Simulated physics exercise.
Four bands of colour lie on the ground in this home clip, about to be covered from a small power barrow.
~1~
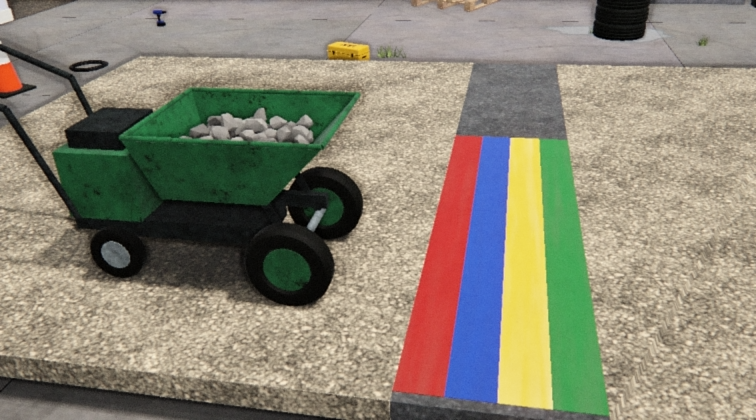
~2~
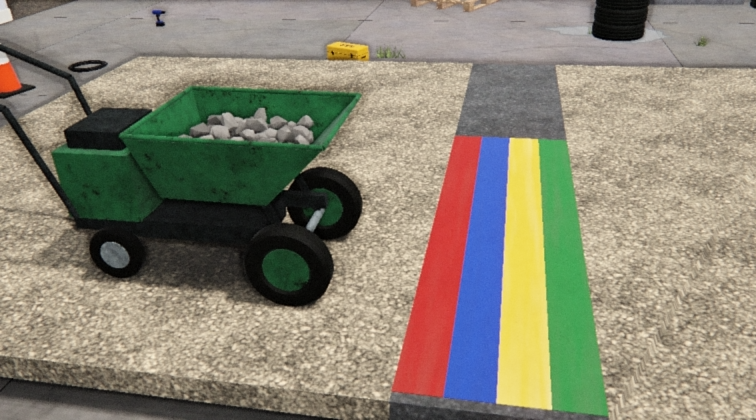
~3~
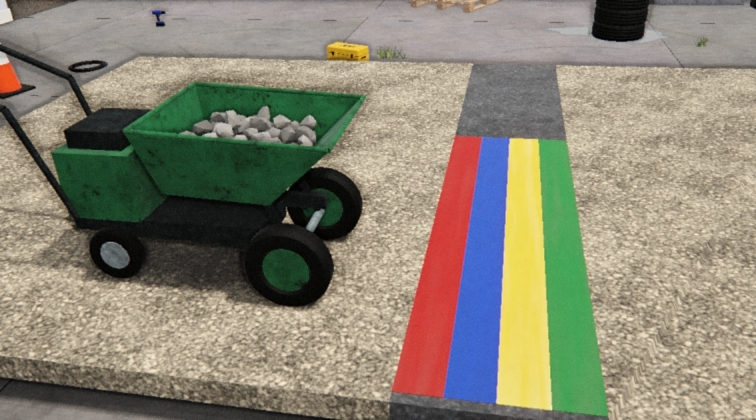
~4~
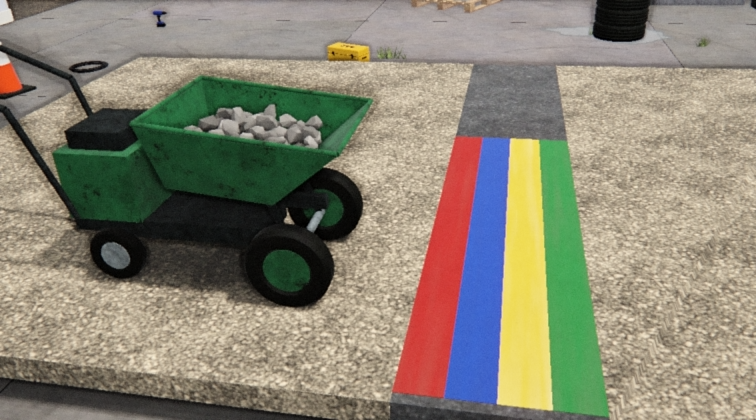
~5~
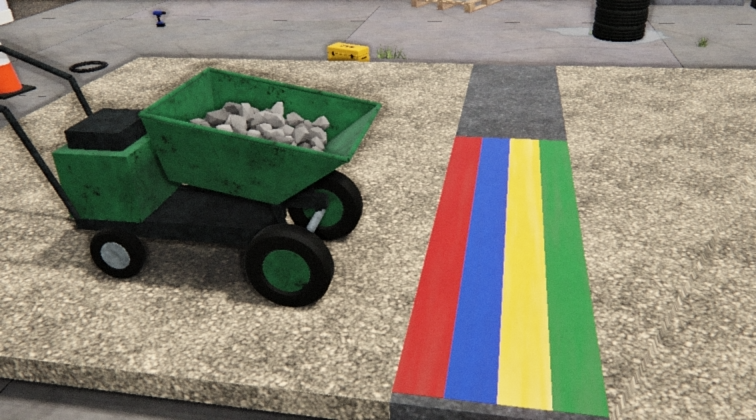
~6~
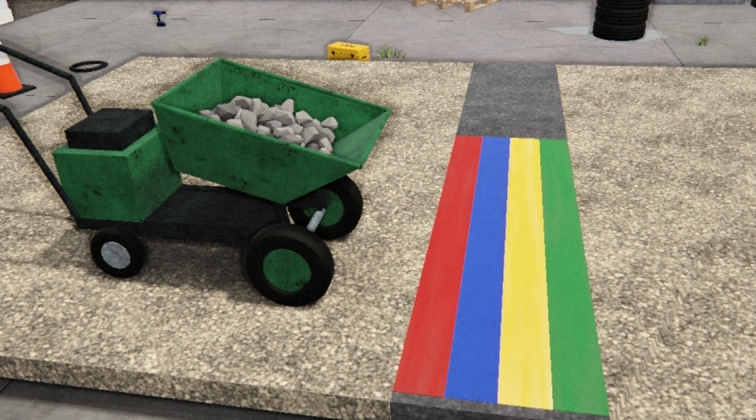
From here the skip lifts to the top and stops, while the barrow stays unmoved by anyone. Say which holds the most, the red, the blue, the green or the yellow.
I would say the blue one.
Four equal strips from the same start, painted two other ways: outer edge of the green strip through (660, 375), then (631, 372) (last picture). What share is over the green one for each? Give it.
The first one comes out at 0 percent, while the second comes out at 0 percent.
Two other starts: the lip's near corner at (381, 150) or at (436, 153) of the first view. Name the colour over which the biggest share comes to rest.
The yellow one at the first place, then the green one at the second.
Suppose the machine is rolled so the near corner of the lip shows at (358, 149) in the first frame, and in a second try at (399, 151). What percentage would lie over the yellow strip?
I'd put it at around 30 percent the first time and 30 percent the second.
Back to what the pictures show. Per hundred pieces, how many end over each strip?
The red strip gets close to 15, the blue strip close to 35, the yellow strip close to 20 and the green strip close to 5.
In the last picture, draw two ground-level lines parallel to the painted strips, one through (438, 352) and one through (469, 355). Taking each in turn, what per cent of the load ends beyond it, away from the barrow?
Close to 70 per cent, then close to 50 per cent.
Just after the last frame, skip tipped steeply; every one in the skip.
A moment on, skip tipped right over; the larger part in the skip; about a tenth over the red strip; about a tenth over the blue strip.
Further on, skip tipped right over; roughly a quarter in the skip; roughly a quarter over the red strip; roughly a third over the blue strip; roughly a quarter over the yellow strip; about a tenth over the green strip; just a few off the paint.
When it is over, skip tipped right over; roughly a quarter in the skip; roughly a quarter over the red strip; roughly a third over the blue strip; roughly a quarter over the yellow strip; just a few over the green strip; about a tenth off the paint.
